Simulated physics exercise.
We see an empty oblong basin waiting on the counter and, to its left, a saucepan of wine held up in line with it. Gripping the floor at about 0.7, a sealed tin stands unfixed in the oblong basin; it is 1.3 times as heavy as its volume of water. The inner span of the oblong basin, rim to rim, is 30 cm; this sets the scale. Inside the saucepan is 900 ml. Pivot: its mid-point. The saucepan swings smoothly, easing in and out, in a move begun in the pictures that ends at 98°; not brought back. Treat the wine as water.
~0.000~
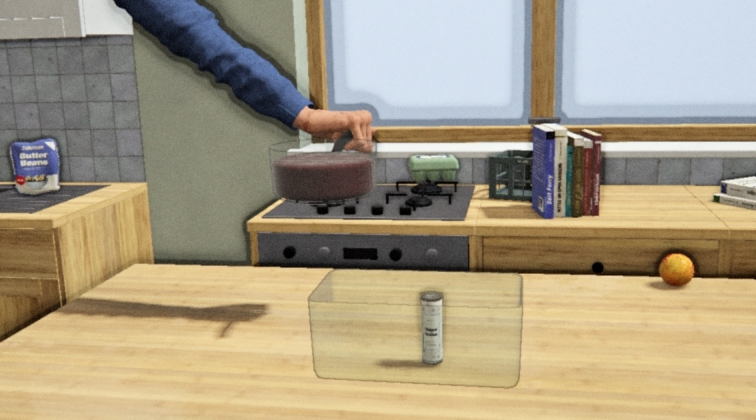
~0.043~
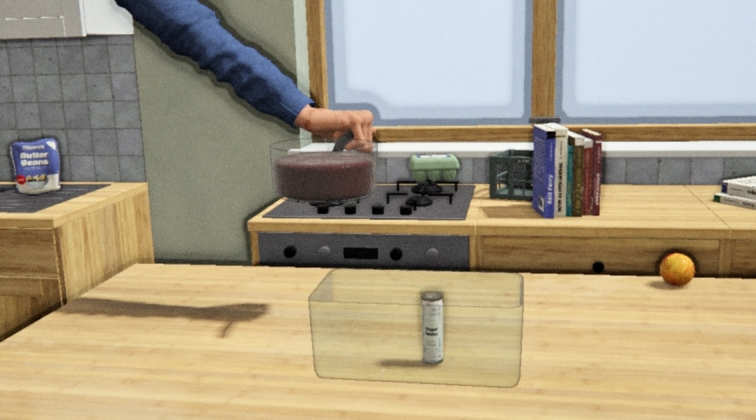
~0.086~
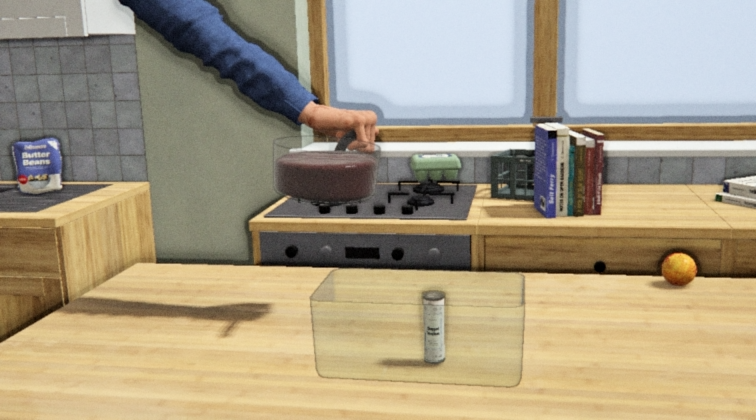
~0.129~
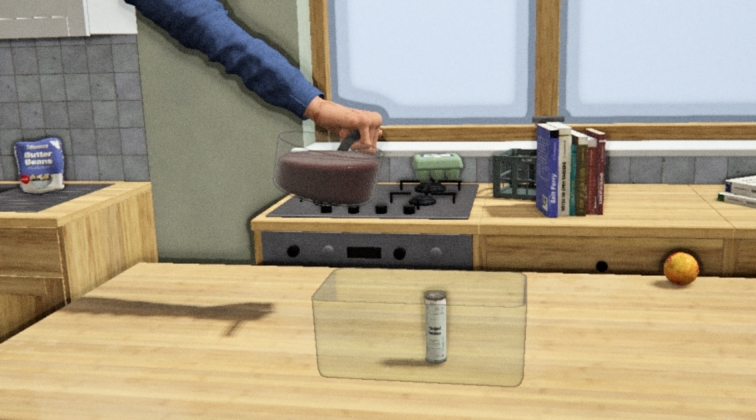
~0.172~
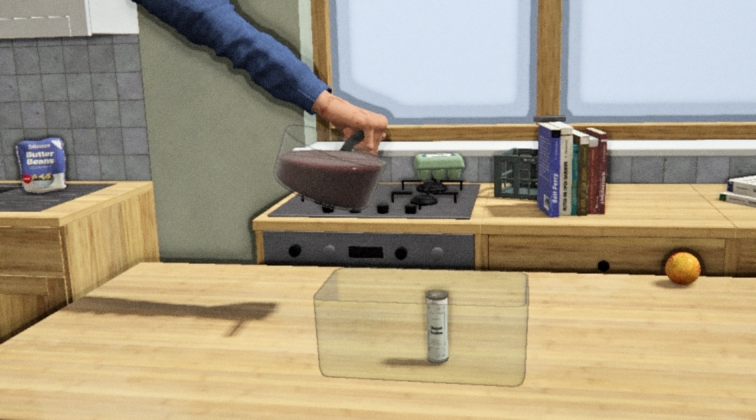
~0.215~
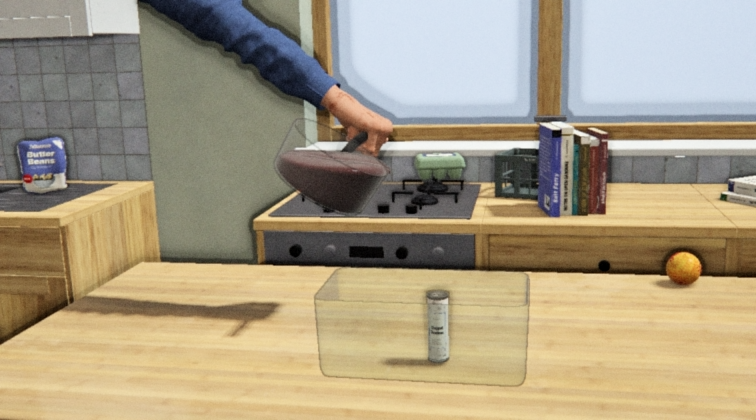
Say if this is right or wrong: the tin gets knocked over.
Right, it gets knocked over.
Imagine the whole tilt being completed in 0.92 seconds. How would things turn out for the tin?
Then the tin does not tip.
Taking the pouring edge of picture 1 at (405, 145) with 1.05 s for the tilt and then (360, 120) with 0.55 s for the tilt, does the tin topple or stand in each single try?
First it keeps standing; then it goes over.
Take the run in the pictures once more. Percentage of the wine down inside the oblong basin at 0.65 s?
About 84 per cent.
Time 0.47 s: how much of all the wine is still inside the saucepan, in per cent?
28 %.
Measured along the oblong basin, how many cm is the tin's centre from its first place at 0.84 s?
The tin has gone some 4 cm.
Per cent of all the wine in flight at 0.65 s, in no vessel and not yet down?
Roughly 8 per cent.
Then, 0.47 s in, the tilt is 92° and 28 per cent is still to pour; the tin stands where it began.
Then, 0.65 s in, the tilt is 98° and 8 per cent is still to pour; the tin stands 1 cm from where it began.
Then, 0.84 s in, the tilt is 98° and 2 per cent is still to pour; the tin leans 30°.
Then, 1.05 s in, the tilt is 98° and 0 per cent is still to pour; the tin lies on its side.
Finally, the tin lies on its side.
